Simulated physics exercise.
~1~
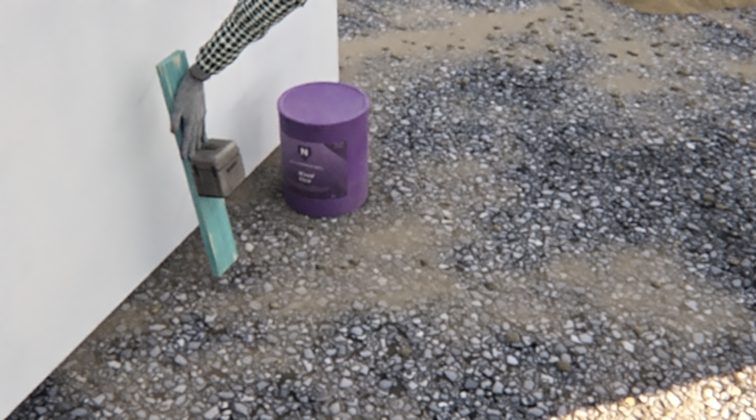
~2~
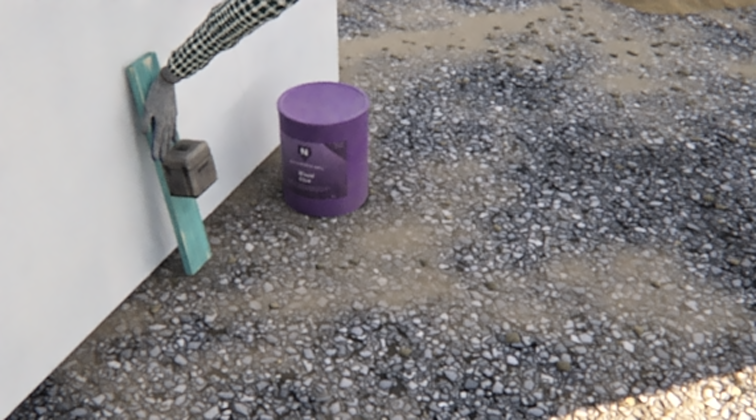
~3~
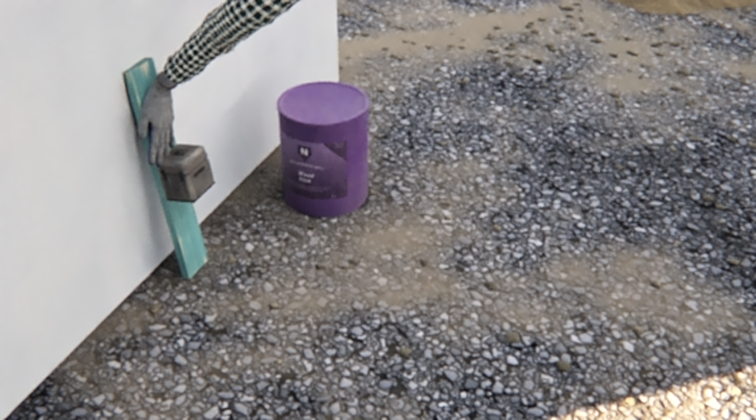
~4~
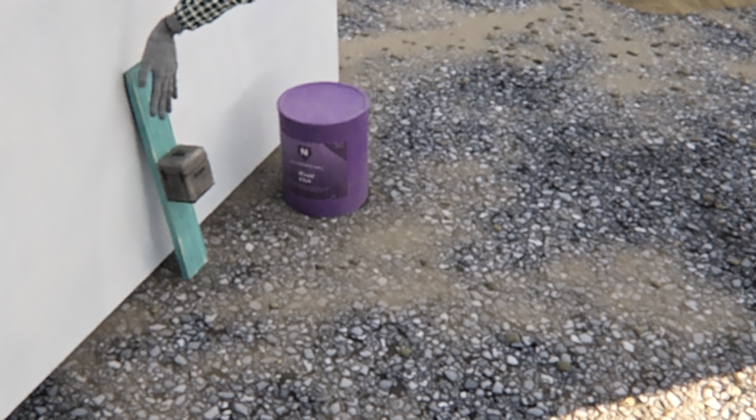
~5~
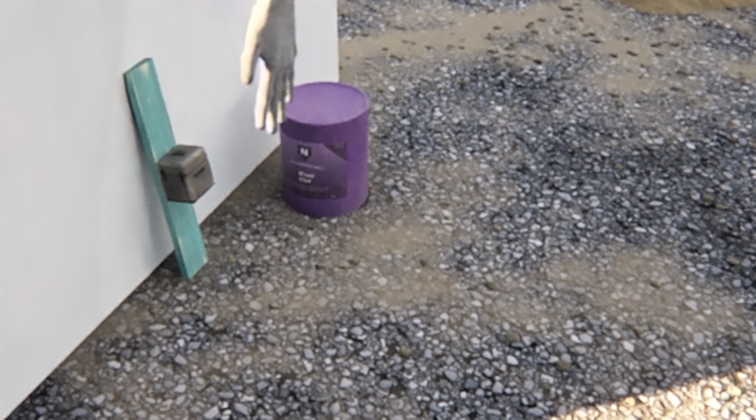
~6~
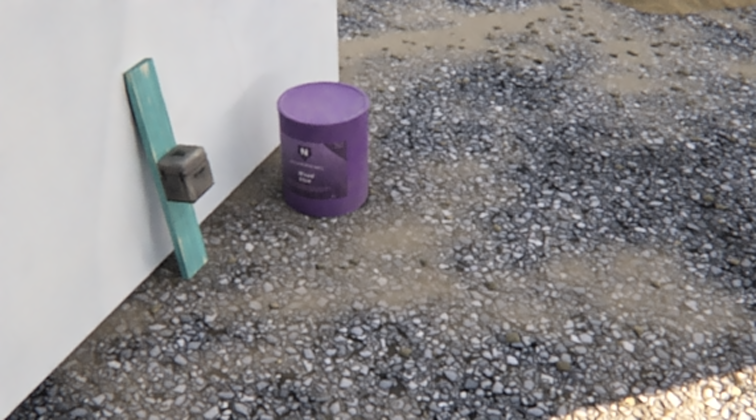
Turquoise plank with a grey block attached being set leaning against a white wall by a gloved hand, staying up once released.
